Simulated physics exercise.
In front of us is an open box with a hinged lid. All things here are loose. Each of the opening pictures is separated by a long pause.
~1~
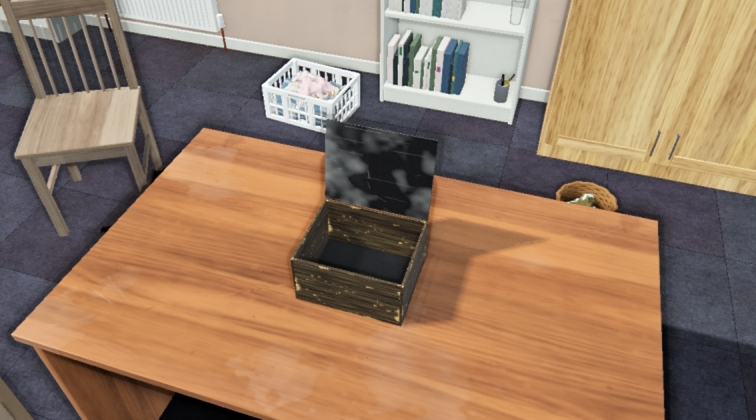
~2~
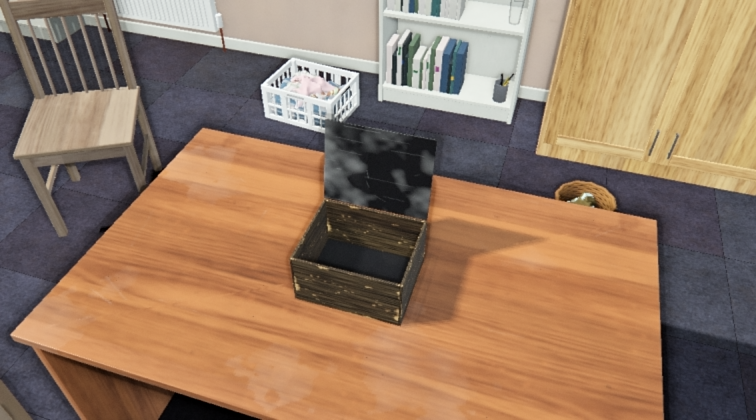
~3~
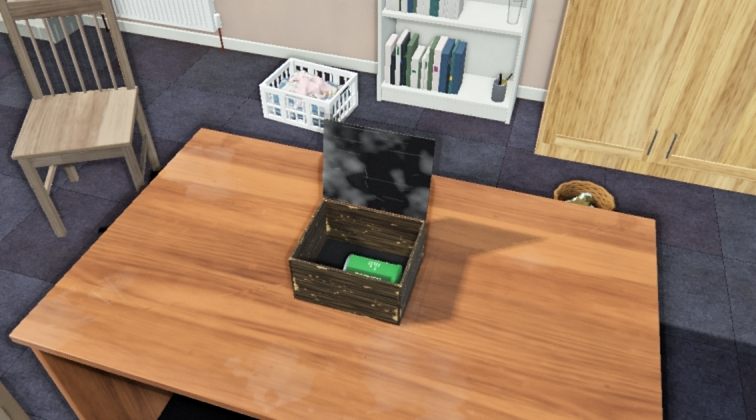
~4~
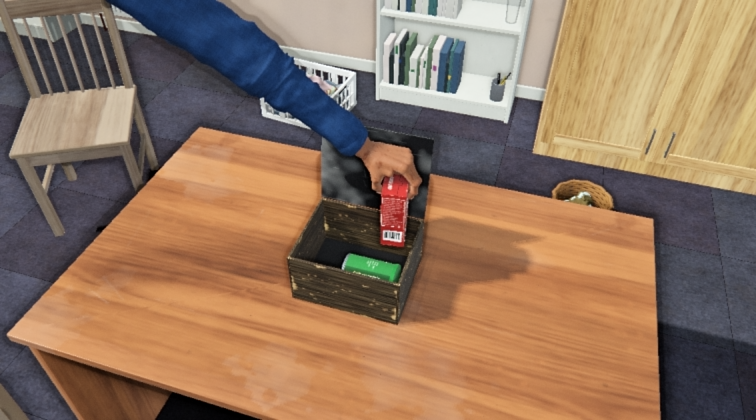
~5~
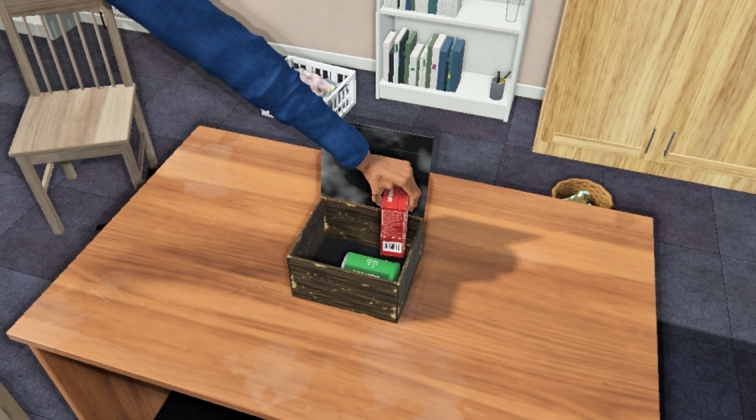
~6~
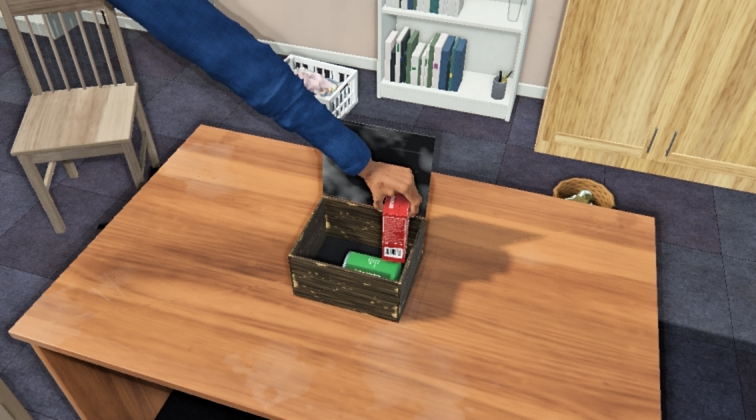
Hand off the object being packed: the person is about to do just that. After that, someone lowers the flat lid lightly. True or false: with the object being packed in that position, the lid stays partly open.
True.
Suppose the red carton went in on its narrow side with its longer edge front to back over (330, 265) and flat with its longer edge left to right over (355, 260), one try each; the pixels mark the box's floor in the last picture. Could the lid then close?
First time it drops into place, and next time it drops into place.
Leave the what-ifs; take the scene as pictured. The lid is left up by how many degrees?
Near 80°.
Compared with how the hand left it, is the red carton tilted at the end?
Looking at the last picture, the red carton sits at an angle.
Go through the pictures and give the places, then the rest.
In the first frame, the last thing is not in view yet.
In the second frame, the last thing is not in view yet.
In the third frame, the last thing is not in view yet.
In the fourth frame, coming down; red carton (395, 209).
In the fifth frame, coming down; red carton (395, 221).
In the sixth frame, put in, still held; red carton (396, 227).
Then, 0.30 s on from there, red carton turned 27° from how it was put near (399, 231).
Then, 0.90 s on from there, lid starting down; red carton turned 45° from how it was put near (397, 239); green tin shifted a little.
Then, 1.40 s on from there, lid 85° above the rim; red carton turned 42° from how it was put near (397, 240); green tin shifted a little.
In the end, lid 81° above the rim; toppled in the box, red carton; green tin unmoved. At the end, from the last picture's camera, red carton near (397, 240).
